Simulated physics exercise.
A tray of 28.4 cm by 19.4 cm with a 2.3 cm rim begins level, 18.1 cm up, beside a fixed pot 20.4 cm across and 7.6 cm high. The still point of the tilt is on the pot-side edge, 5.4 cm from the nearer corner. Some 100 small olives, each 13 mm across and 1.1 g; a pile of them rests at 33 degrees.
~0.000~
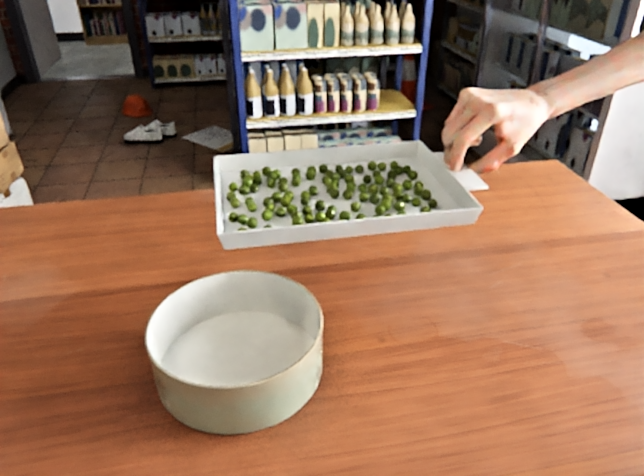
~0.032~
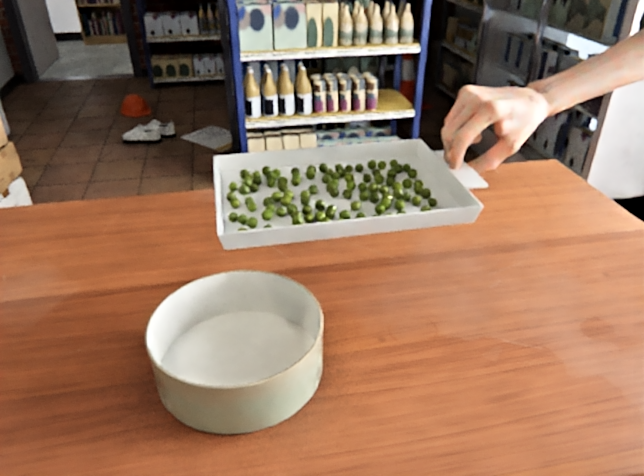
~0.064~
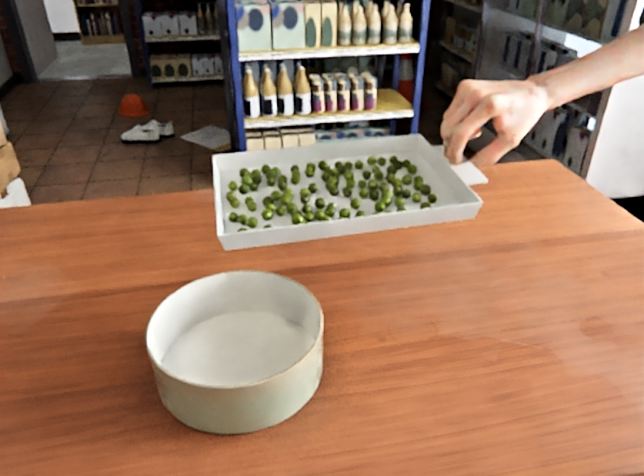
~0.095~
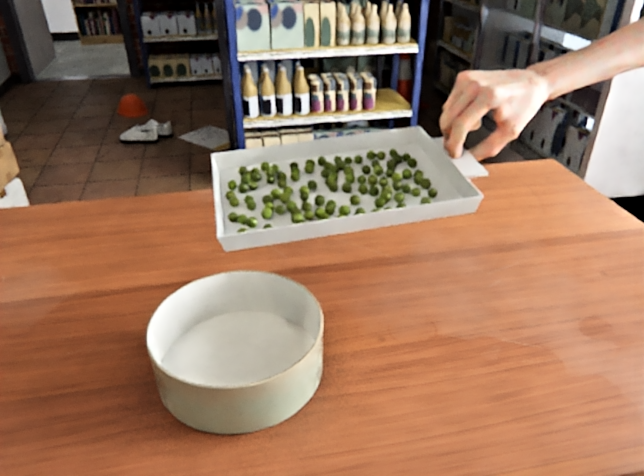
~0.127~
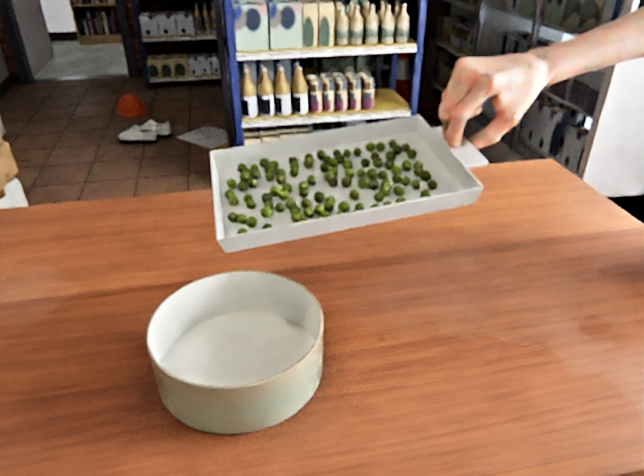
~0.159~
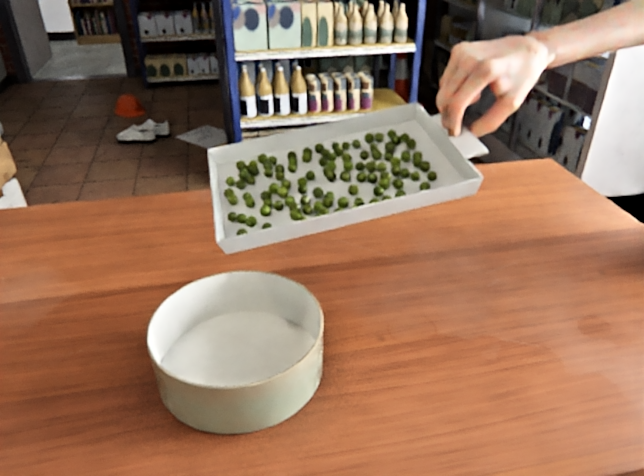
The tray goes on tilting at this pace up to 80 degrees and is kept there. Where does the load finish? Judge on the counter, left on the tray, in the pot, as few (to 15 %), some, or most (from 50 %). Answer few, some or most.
Counter few, tray most, pot some.
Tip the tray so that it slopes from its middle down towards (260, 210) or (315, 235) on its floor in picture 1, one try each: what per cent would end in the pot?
Some 30 and 10 per cent.
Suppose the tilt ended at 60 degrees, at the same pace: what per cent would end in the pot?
In that case some 20 per cent.
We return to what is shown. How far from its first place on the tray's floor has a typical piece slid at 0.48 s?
Roughly 6 cm.
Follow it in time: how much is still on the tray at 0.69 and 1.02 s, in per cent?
In turn: 100, 70.
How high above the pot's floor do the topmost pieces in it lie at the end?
Some 2.0 cm.
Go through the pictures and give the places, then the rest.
Tray tilt 0 degrees, front corners at (223, 231) and (477, 206); middle of the pieces at (334, 194); pot at (236, 321), in the first picture.
Tray tilt 0 degrees, front corners at (223, 231) and (476, 204); middle of the pieces at (334, 193), in the second picture.
Tray tilt 2 degrees, front corners at (223, 232) and (476, 200); middle of the pieces at (334, 191), in the third picture.
Tray tilt 4 degrees, front corners at (222, 233) and (477, 194), lowest corner left front; middle of the pieces at (334, 187), in the fourth picture.
Tray tilt 7 degrees, front corners at (222, 235) and (477, 186), lowest corner left front; middle of the pieces at (333, 182), in the fifth picture.
Tray tilt 11 degrees, front corners at (221, 237) and (476, 176), lowest corner left front; middle of the pieces at (332, 177); pot at (236, 321). The tray's pace is about 105 degrees a second, in the sixth picture.
After 0.48 s, tilt 45 degrees; the tray holds 100 %, the pot 0 %.
After 0.69 s, tilt 67 degrees; the tray holds 100 %, the pot 0 %.
Then, at 1.02 s, tilt 80 degrees; the tray holds 70 %, the pot 25 %.
By 2.1 s all is still; counter 0 %, tray 60 %, pot 40 %.
